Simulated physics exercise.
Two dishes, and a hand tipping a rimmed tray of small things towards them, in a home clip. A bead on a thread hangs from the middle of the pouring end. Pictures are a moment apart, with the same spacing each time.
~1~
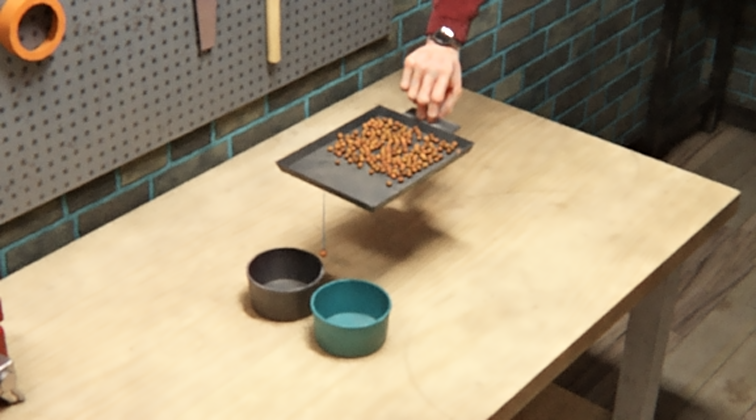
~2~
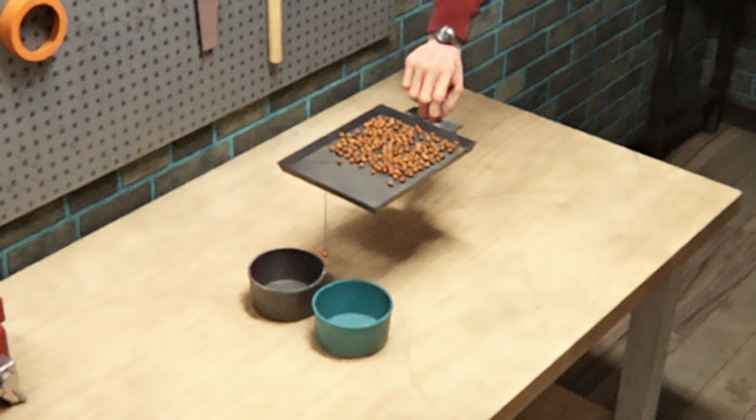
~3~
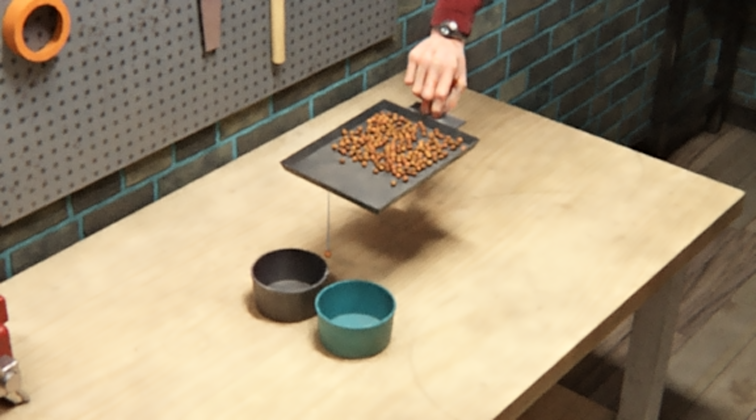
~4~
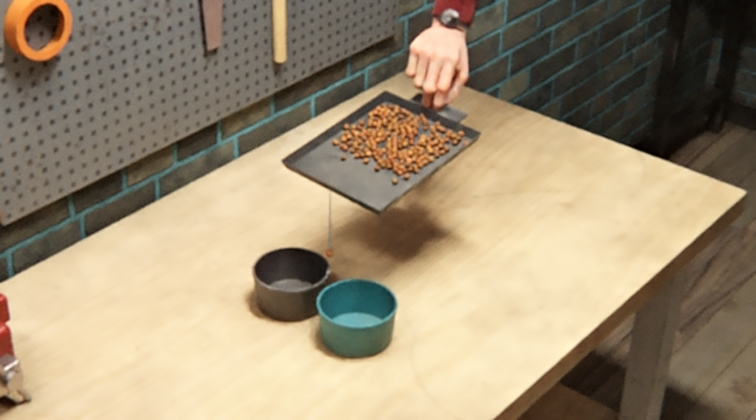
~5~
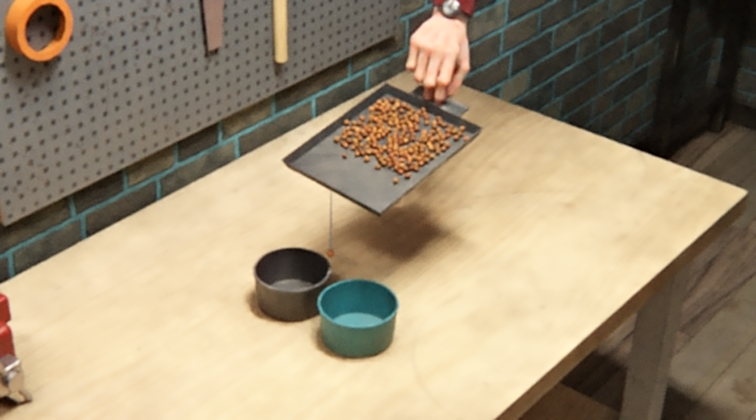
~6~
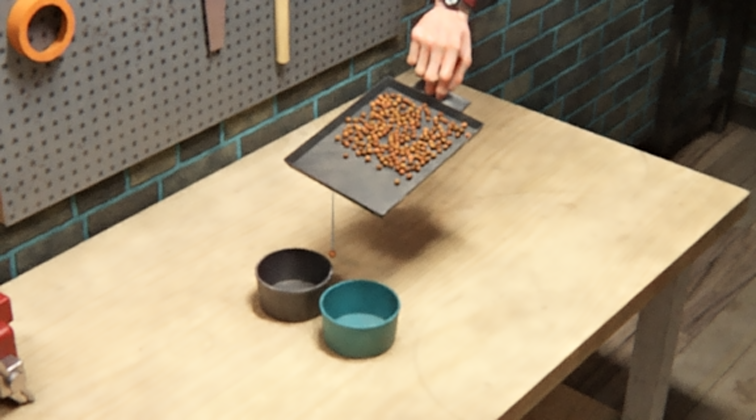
A hand with a dark watch and red sleeve holds a black tray of small orange-brown balls above a pale wooden workbench, seen from above at an angle, with a grey pegboard and dark brick wall behind. A charcoal bowl sits left of a teal one, below a small bead hanging on a thread. The hand gradually raises the tray's handle end, tilting it slightly, while the view shifts very slightly.
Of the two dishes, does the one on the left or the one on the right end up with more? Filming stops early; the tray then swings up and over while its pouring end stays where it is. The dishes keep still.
The right one fills more.
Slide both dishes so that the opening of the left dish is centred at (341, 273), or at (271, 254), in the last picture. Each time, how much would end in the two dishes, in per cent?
Close to 70 per cent, followed by close to 60 per cent.
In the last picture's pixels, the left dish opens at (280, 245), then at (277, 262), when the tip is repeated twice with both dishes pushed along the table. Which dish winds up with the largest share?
Try 1: The right-side dish; try 2: The right-side dish.
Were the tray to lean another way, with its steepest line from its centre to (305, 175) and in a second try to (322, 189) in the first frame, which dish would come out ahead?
The leftmost dish, then the leftmost dish.
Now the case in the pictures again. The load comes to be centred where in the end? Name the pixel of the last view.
At about (361, 330), give or take.
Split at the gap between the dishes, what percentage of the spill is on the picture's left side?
Left portion: Around 30 %.
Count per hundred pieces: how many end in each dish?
Left about 0, right about 90 in a hundred.
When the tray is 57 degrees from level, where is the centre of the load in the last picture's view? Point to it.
Centre estimate: (374, 206).
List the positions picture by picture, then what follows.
The first frame shows corners of the pouring end near (281, 162) and (373, 203), level; middle of the load near (389, 147), cereal balls; left dish near (259, 299); right dish near (326, 334); bead on its thread near (323, 253).
The second frame shows corners of the pouring end near (282, 162) and (375, 204), level; middle of the load near (390, 146).
The third frame shows corners of the pouring end near (285, 162) and (378, 206), tipped barely, lowest at the right corner; middle of the load near (393, 144).
The fourth frame shows corners of the pouring end near (286, 160) and (379, 206), tipped a little, lowest at the right corner; middle of the load near (395, 138).
The fifth frame shows corners of the pouring end near (287, 159) and (380, 208), tipped a little, lowest at the right corner; middle of the load near (396, 134).
The sixth frame shows corners of the pouring end near (289, 159) and (381, 210), tipped a little, lowest at the right corner; middle of the load near (397, 132); left dish near (268, 299); right dish near (335, 335).
Shortly afterwards, tray tipped steeply; the bulk on the tray; near a quarter in the right dish; only a few in the left dish; only a few outside both; only a few in the air.
Next, tray tipped right over; all but a few in the right dish; only a few in the left dish; a little outside both; only a few in the air.
Some moments later, tray tipped past a quarter turn; all but a few in the right dish; only a few in the left dish; a little outside both.
In the end, tray tipped past a quarter turn; all but a few in the right dish; only a few in the left dish; a little outside both.
